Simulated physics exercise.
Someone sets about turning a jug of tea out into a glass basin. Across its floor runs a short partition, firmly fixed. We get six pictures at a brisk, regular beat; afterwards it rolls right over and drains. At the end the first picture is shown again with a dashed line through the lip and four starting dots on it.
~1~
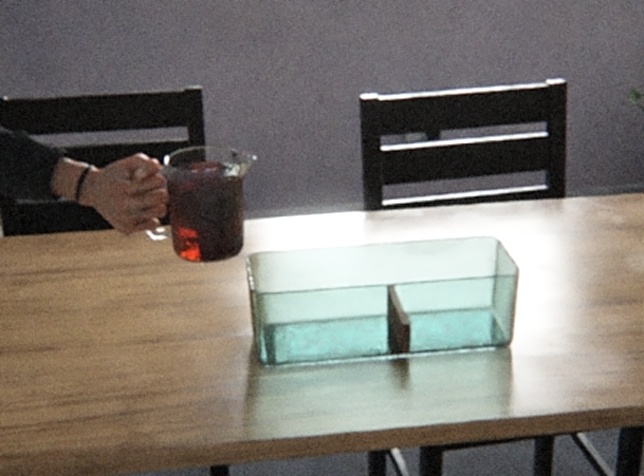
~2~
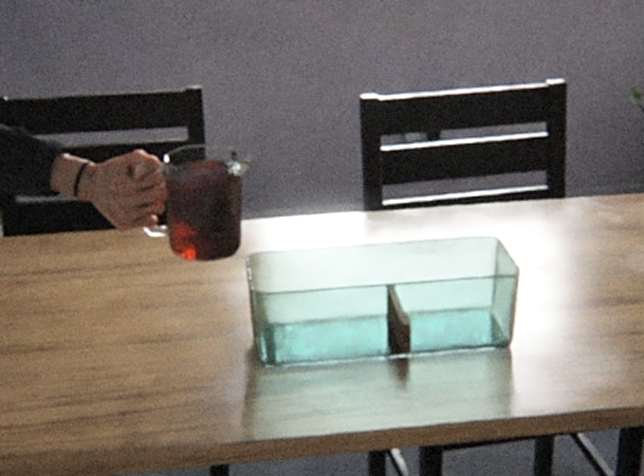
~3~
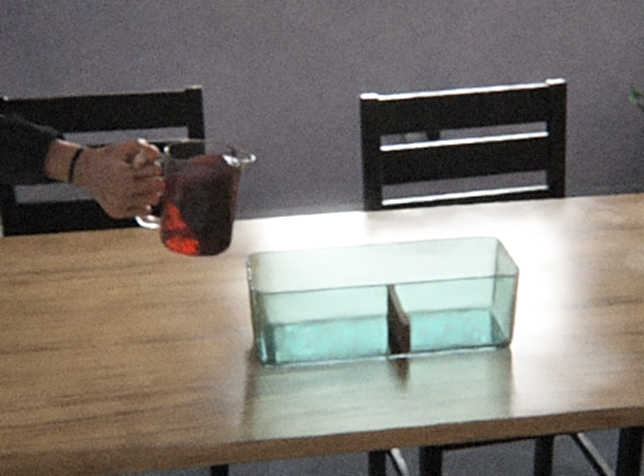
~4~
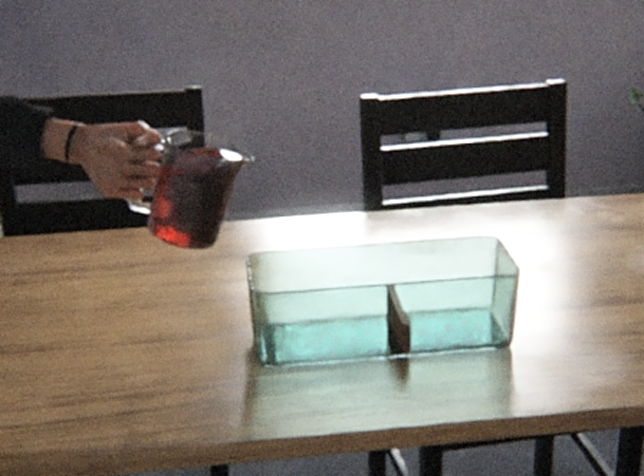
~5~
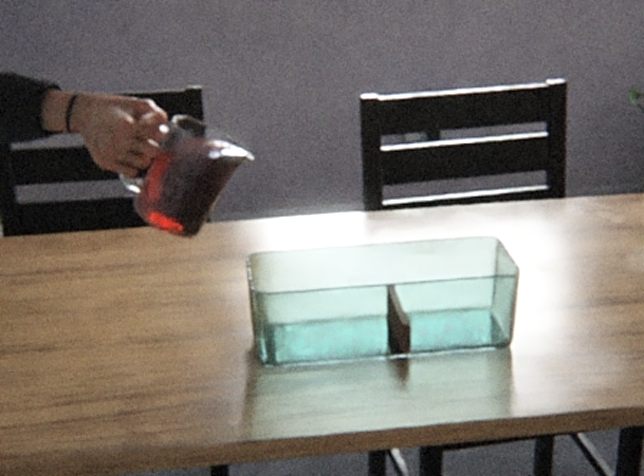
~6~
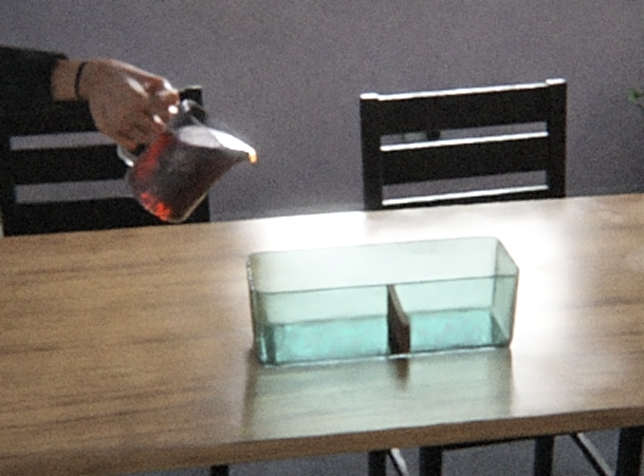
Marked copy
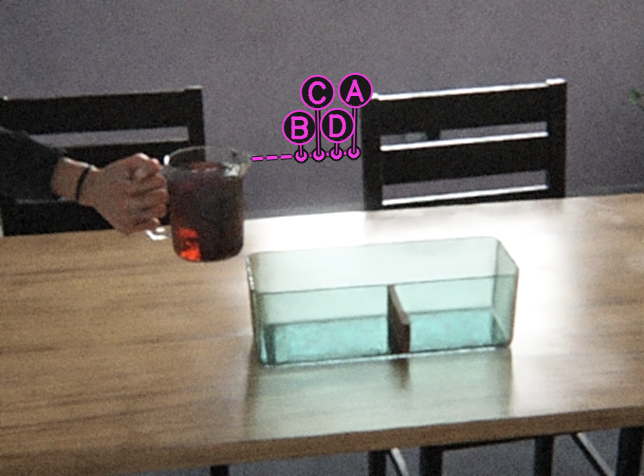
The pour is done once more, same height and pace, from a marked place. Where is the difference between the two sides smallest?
Spot B does it best.
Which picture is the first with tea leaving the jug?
Picture 6.
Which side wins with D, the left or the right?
The right one.
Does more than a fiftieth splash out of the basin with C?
Yes.
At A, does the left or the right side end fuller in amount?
More ends on the right.
On the marked copy, A at (353, 152); B at (301, 155); C at (318, 154); D at (336, 153).
Choosing A, about 11 % ends left of the wall and 81 % right of it; 8 % is lost outside.
Choosing B, about 53 % ends left of the wall and 45 % right of it; 3 % is lost outside.
Choosing C, about 25 % ends left of the wall and 70 % right of it; 6 % is lost outside.
Choosing D, about 16 % ends left of the wall and 77 % right of it; 7 % is lost outside.
